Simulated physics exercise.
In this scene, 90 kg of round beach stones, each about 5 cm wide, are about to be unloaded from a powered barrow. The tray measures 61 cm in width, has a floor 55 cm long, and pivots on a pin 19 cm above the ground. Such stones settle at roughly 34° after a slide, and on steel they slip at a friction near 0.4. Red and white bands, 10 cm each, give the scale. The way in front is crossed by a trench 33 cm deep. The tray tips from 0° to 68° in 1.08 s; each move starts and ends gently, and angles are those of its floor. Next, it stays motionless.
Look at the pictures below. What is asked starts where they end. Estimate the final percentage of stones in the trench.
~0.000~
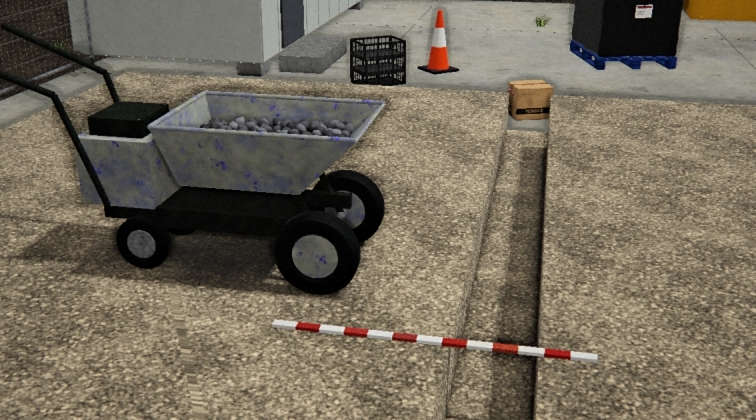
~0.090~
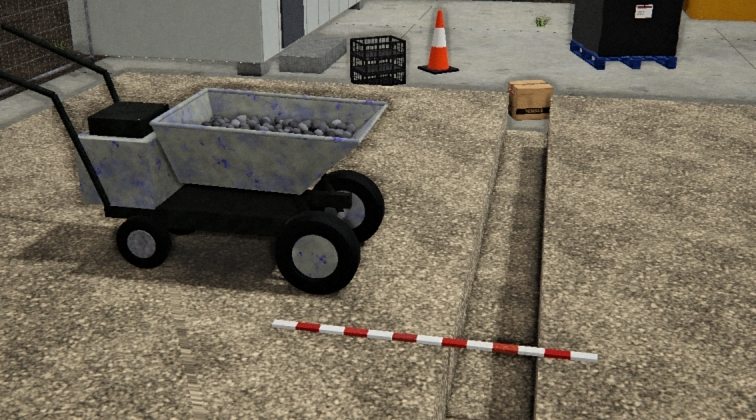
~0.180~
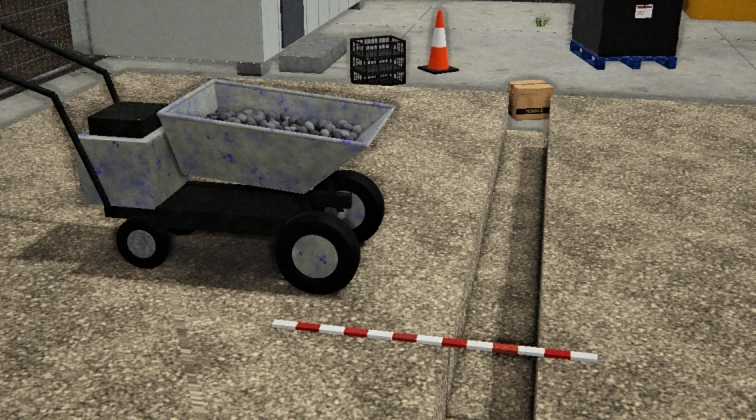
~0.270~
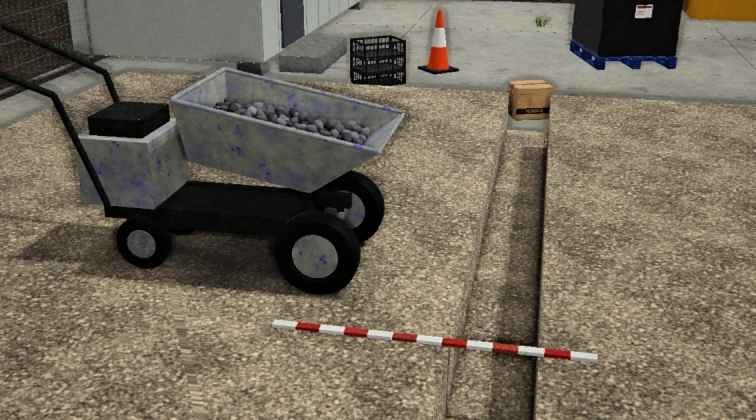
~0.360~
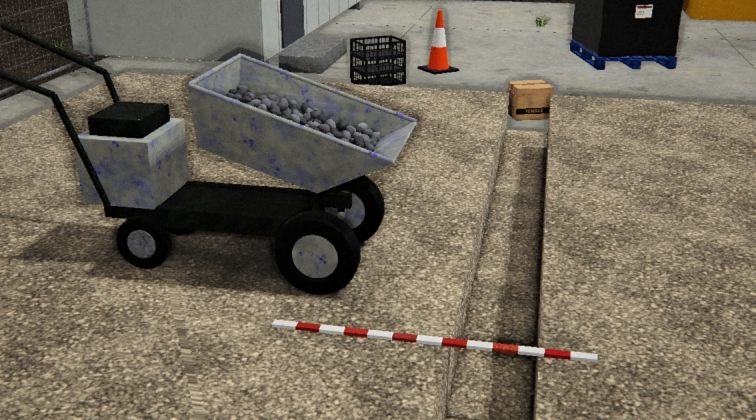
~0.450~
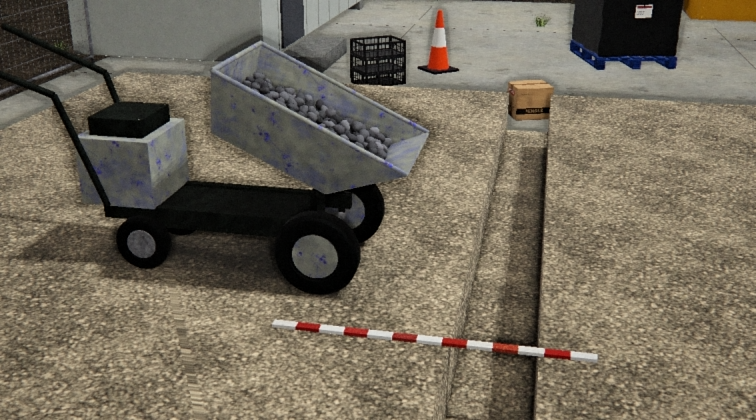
I would say 95 percent.
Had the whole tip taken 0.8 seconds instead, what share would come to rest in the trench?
It would be near 90 per cent.
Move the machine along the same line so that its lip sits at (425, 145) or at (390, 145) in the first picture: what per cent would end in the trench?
Roughly 20 in a hundred, then 55 in a hundred.
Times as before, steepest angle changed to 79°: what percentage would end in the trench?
Some 100 in a hundred, I'd say.
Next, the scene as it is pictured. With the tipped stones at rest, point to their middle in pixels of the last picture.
Roughly (507, 332), I'd say.
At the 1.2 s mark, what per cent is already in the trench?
By that point it's something like 45 in a hundred.
After 0.8 s the floor is at 57°; 100 % in the tray; the foremost stones are at (437, 207).
After 1.2 s the floor is at 68°; 54 % in the tray, 45 % in the trench; the foremost stones are at (540, 301).
After 1.5 s the floor is at 68°; 11 % in the tray, 1 % short of the trench, 82 % in the trench, 5 % past the trench; the foremost stones are at (624, 287).
After 3.5 s the floor is at 68°; 0 % in the tray, 95 % in the trench, 5 % past the trench; the foremost stones are at (676, 286).
